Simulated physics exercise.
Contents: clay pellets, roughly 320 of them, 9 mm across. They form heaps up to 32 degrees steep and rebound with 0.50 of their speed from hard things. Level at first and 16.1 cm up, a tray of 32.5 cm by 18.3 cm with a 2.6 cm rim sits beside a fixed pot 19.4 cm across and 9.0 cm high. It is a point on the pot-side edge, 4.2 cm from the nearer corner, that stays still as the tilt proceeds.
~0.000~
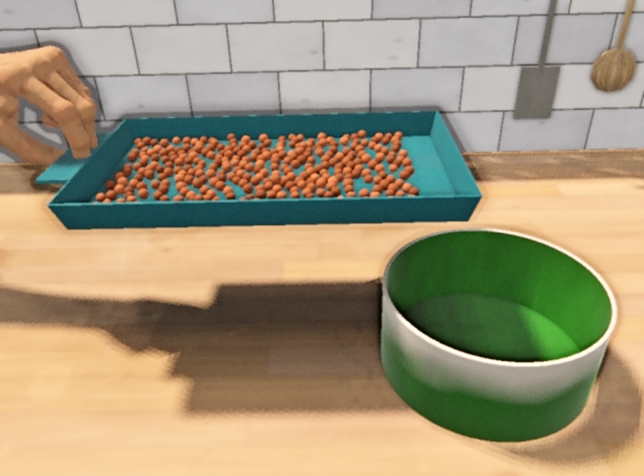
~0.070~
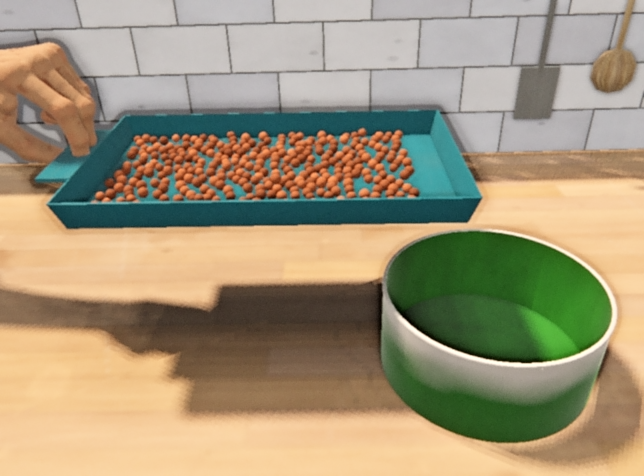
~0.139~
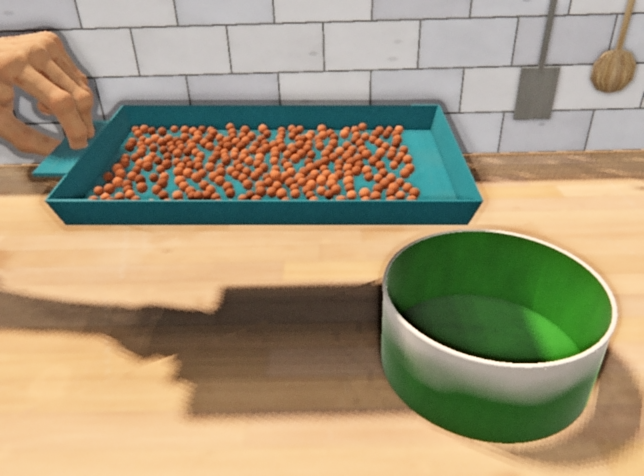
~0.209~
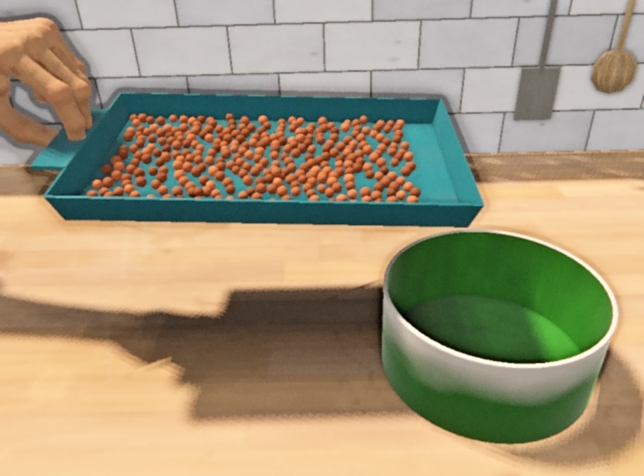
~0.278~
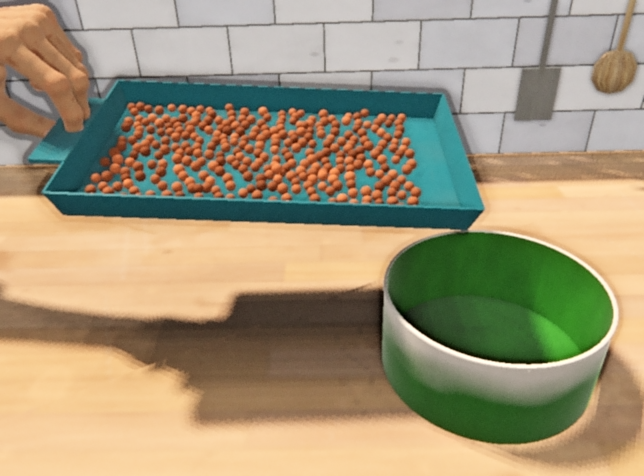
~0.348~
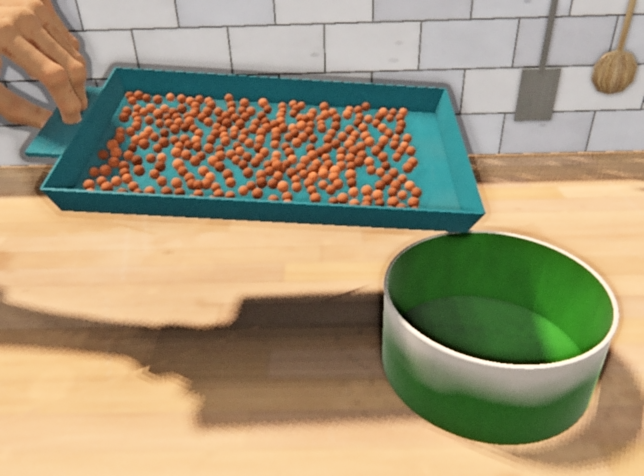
A hand gradually tilts a teal tray of small brown pellets toward a green pot.
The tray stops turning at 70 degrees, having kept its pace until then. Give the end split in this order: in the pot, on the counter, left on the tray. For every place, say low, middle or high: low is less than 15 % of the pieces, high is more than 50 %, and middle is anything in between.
Here is the split: Pot: Low; counter: Low; tray: High.
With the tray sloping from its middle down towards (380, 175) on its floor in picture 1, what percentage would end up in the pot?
Near 0 percent, give or take.
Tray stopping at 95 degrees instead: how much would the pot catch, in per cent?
It would be near 50 per cent.
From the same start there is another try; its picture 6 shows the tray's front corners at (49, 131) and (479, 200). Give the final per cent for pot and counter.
The pot gets 5 and the counter 0.
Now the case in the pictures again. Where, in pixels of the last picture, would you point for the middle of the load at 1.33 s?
I reckon close to (300, 152).
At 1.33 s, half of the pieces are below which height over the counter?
About 22 cm.
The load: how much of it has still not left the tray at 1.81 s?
I'd say close to 100 per cent.
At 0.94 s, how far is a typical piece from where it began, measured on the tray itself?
It has moved some 6 cm from its start.
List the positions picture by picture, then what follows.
Tray tilt 0 degrees, front corners at (59, 201) and (472, 192); middle of the pieces at (258, 171); pot at (494, 285), in the first frame.
Tray tilt 1 degrees, front corners at (58, 200) and (472, 193); middle of the pieces at (258, 170), in the second frame.
Tray tilt 4 degrees, front corners at (57, 196) and (473, 196), lowest corner right front; middle of the pieces at (258, 165), in the third frame.
Tray tilt 7 degrees, front corners at (56, 192) and (474, 200), lowest corner right front; middle of the pieces at (258, 159), in the fourth frame.
Tray tilt 10 degrees, front corners at (54, 188) and (475, 204), lowest corner right front; middle of the pieces at (258, 154), in the fifth frame.
Tray tilt 13 degrees, front corners at (53, 184) and (475, 207), lowest corner right front; middle of the pieces at (258, 148); pot at (495, 287). Its pace works out near 45 degrees a second, in the sixth frame.
After 0.94 s, tilt 40 degrees; the tray holds 100 %, the pot 0 %.
Then, at 1.33 s, tilt 58 degrees; the tray holds 100 %, the pot 0 %.
Then, at 1.81 s, tilt 70 degrees; the tray holds 100 %, the pot 0 %.
By 2.1 s all is still; pot 0 %, counter 0 %, tray 100 %.
